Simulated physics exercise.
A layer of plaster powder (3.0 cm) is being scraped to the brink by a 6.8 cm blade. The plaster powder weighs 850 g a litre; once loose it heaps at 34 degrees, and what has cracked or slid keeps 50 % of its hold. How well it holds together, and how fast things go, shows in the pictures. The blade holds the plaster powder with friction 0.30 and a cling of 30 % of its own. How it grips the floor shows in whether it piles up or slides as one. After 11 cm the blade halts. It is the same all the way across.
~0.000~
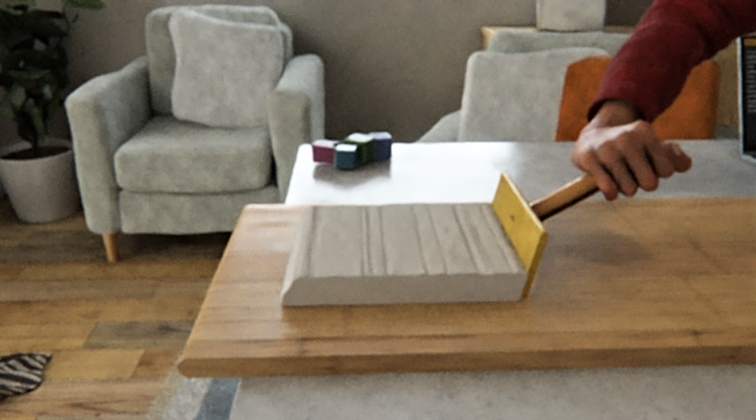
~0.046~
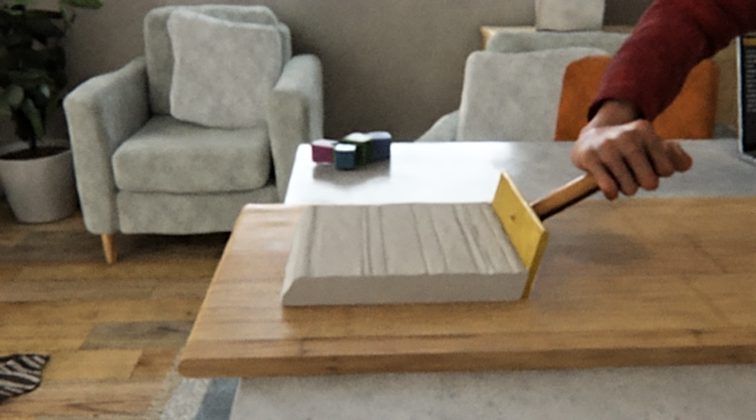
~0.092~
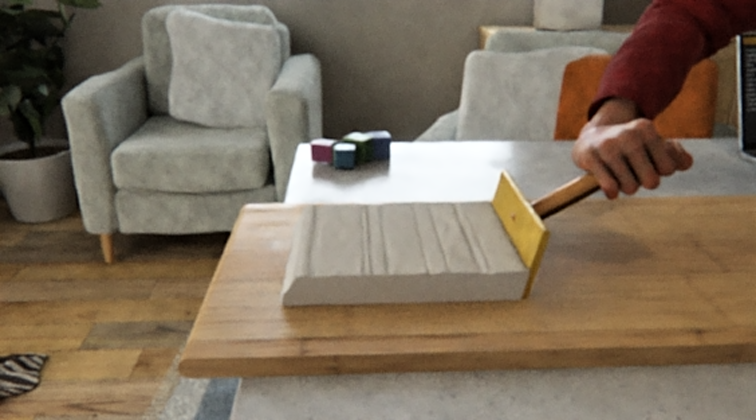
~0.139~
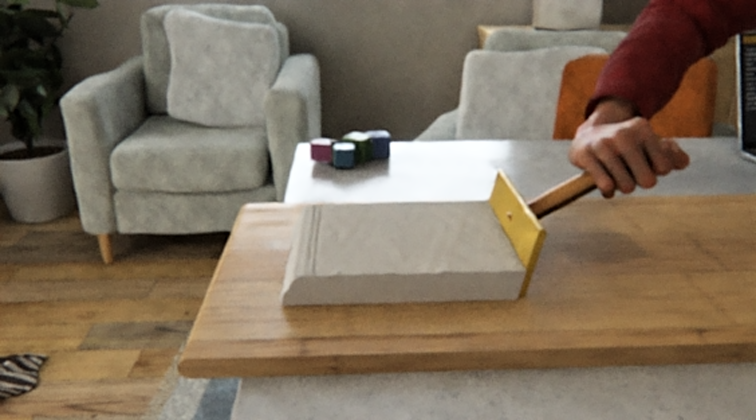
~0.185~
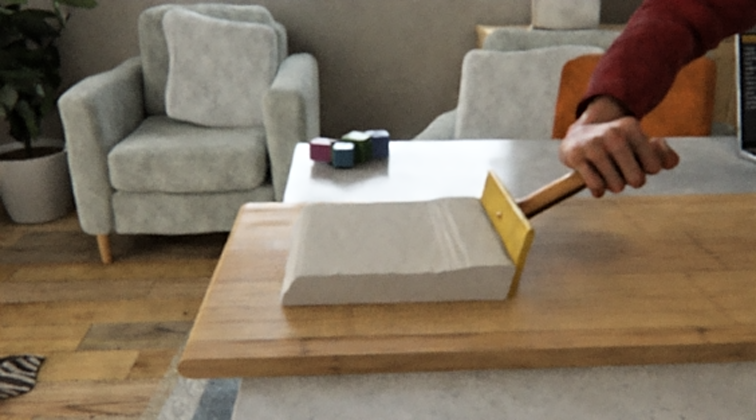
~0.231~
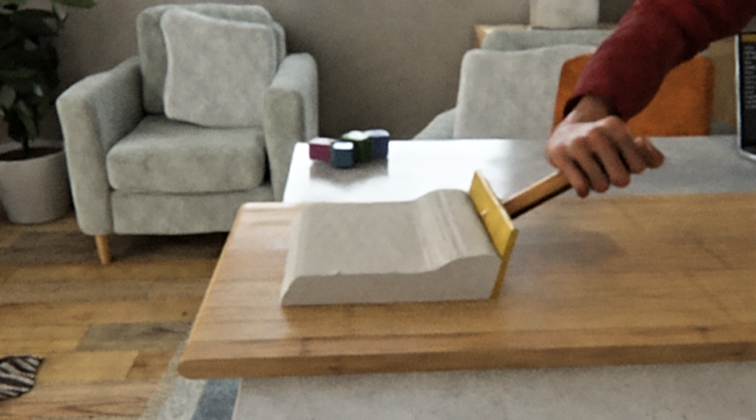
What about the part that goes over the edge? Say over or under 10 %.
The result is under 10 %.
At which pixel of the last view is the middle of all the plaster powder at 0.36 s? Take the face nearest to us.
Around (371, 282).
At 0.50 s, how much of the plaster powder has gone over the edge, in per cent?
Some 0 per cent.
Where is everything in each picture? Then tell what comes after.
The first picture shows foot of the blade at (519, 301), not yet moved; front end of the plaster powder at (281, 301), piled 3.0 cm high.
The second picture shows foot of the blade at (520, 300), not yet moved; front end of the plaster powder at (281, 301), piled 3.0 cm high.
The third picture shows foot of the blade at (521, 300), not yet moved; front end of the plaster powder at (281, 301), piled 3.0 cm high.
The fourth picture shows foot of the blade at (517, 299), moved 5 mm; front end of the plaster powder at (281, 301), piled 3.1 cm high.
The fifth picture shows foot of the blade at (506, 299), moved 1.6 cm; front end of the plaster powder at (281, 301), piled 3.7 cm high.
The sixth picture shows foot of the blade at (490, 299), moved 3.2 cm; front end of the plaster powder at (281, 304), piled 4.6 cm high.
By 0.36 s, 0 % has gone over the edge.
By 0.50 s, 0 % has gone over the edge.
By 0.65 s, 0 % has gone over the edge.
By 0.80 s, 0 % has gone over the edge.
By 0.91 s, at the end, 0 % has gone over the edge.
